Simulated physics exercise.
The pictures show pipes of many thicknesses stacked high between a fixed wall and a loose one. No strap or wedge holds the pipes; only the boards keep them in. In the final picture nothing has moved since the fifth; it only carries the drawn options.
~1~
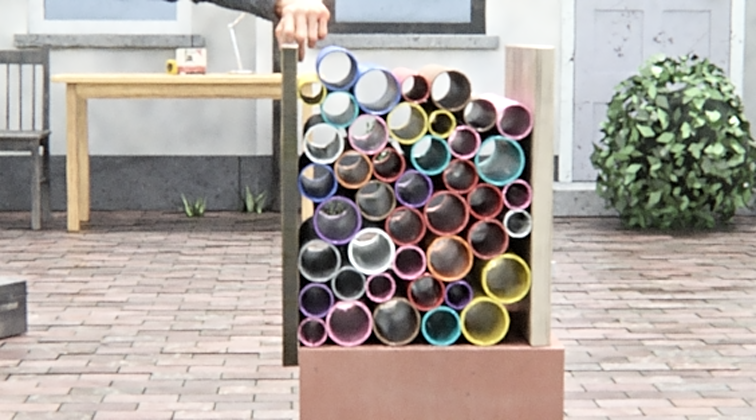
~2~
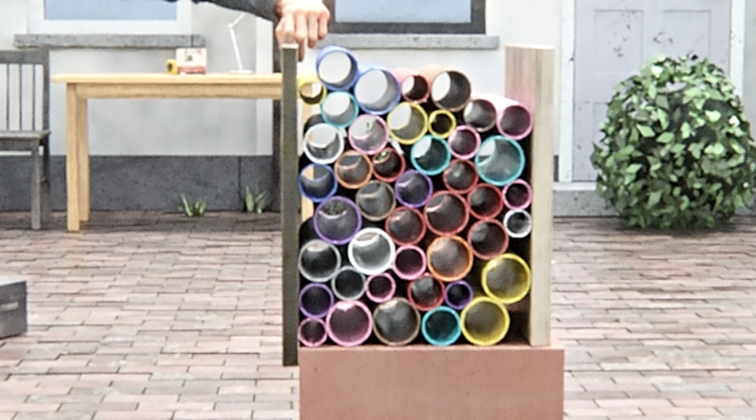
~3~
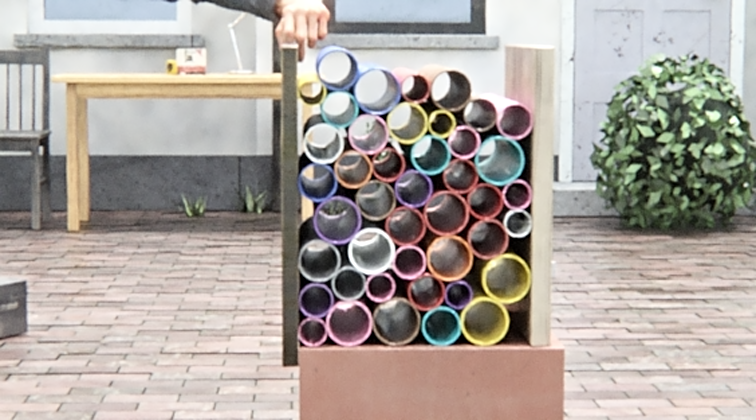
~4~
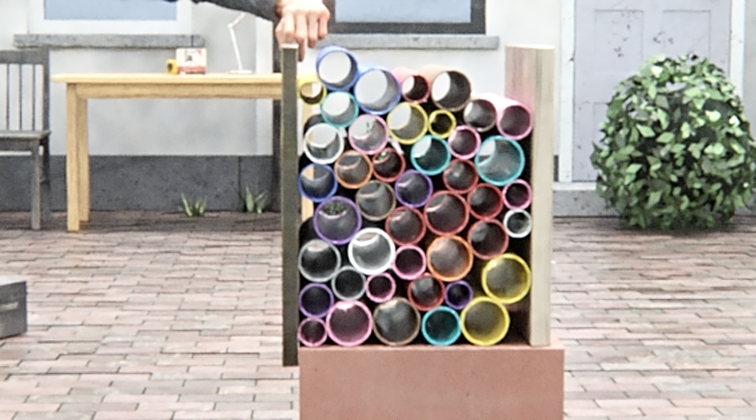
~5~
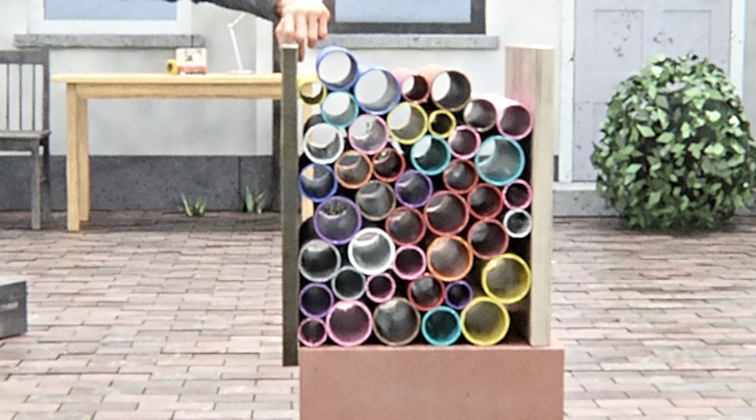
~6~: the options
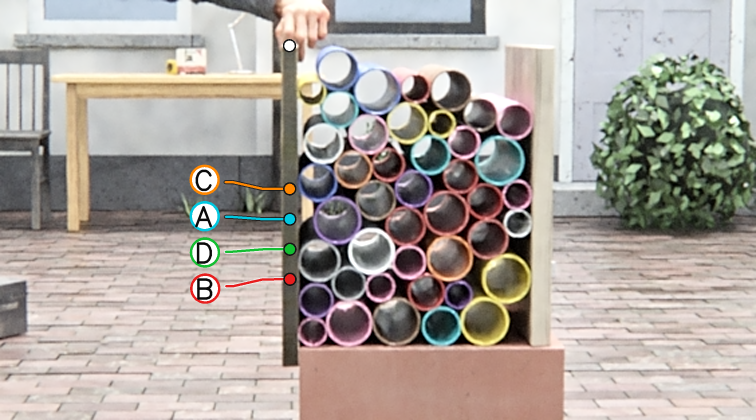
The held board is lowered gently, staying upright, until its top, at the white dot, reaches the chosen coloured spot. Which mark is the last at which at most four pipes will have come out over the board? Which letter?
Mark C is as low as it can go.
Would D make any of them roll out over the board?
At D: Yes.
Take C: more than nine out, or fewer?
At C, fewer than nine.
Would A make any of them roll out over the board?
Yes, at A.
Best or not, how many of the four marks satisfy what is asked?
One of them.
On the marked copy, A at (290, 219); B at (290, 279); C at (290, 189); D at (290, 249); the white dot at (289, 45).
Following C. Soon after the start, top of the board (298, 118).
Later, top of the board (298, 188).
In the end, top of the board (298, 188), two out over the board.
As for the rest, A more than four out over the board; B more than four out over the board; D more than four out over the board.
